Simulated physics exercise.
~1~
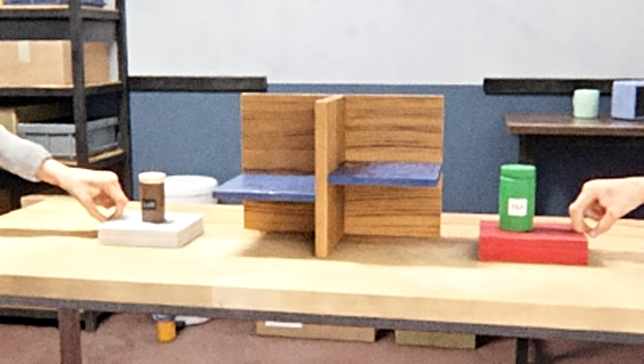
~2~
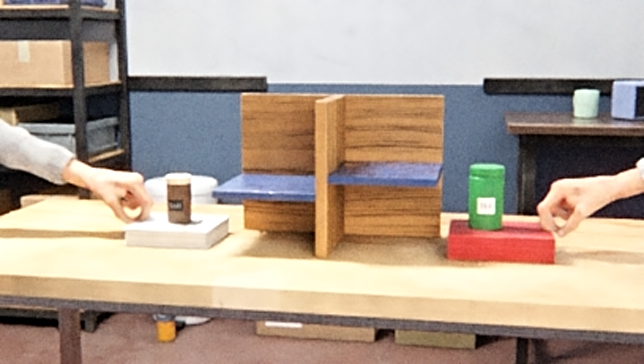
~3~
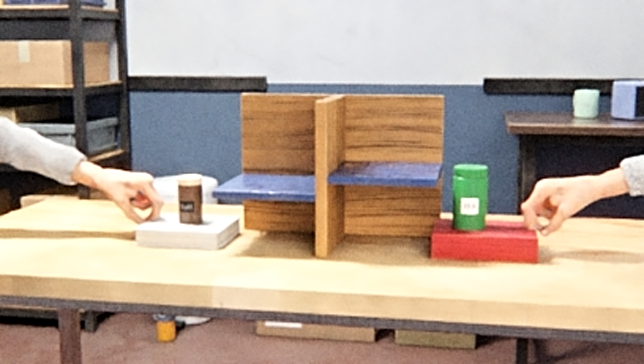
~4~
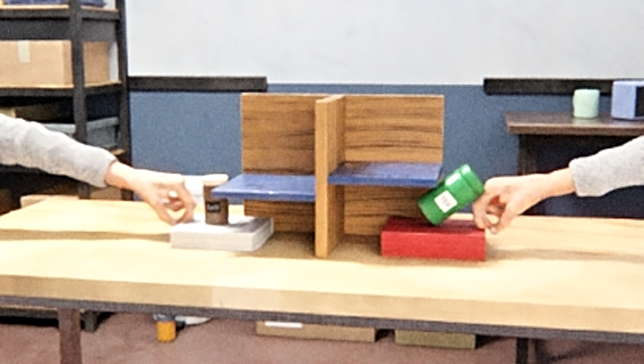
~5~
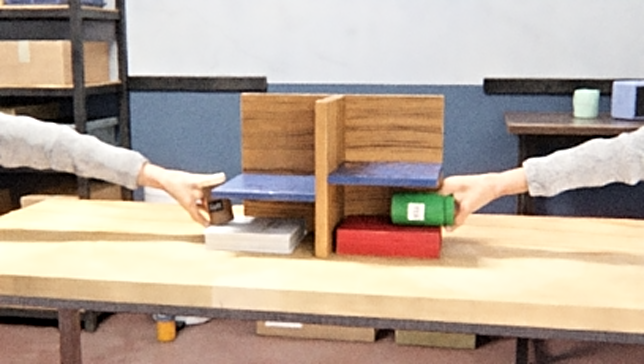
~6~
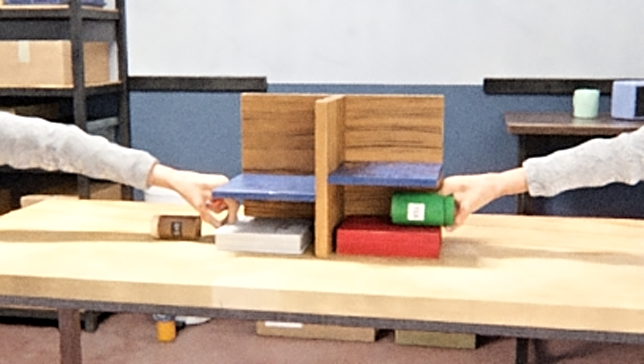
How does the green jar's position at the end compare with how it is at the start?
At the start the green jar stands upright on the red board, and by the end it is lying on its side.
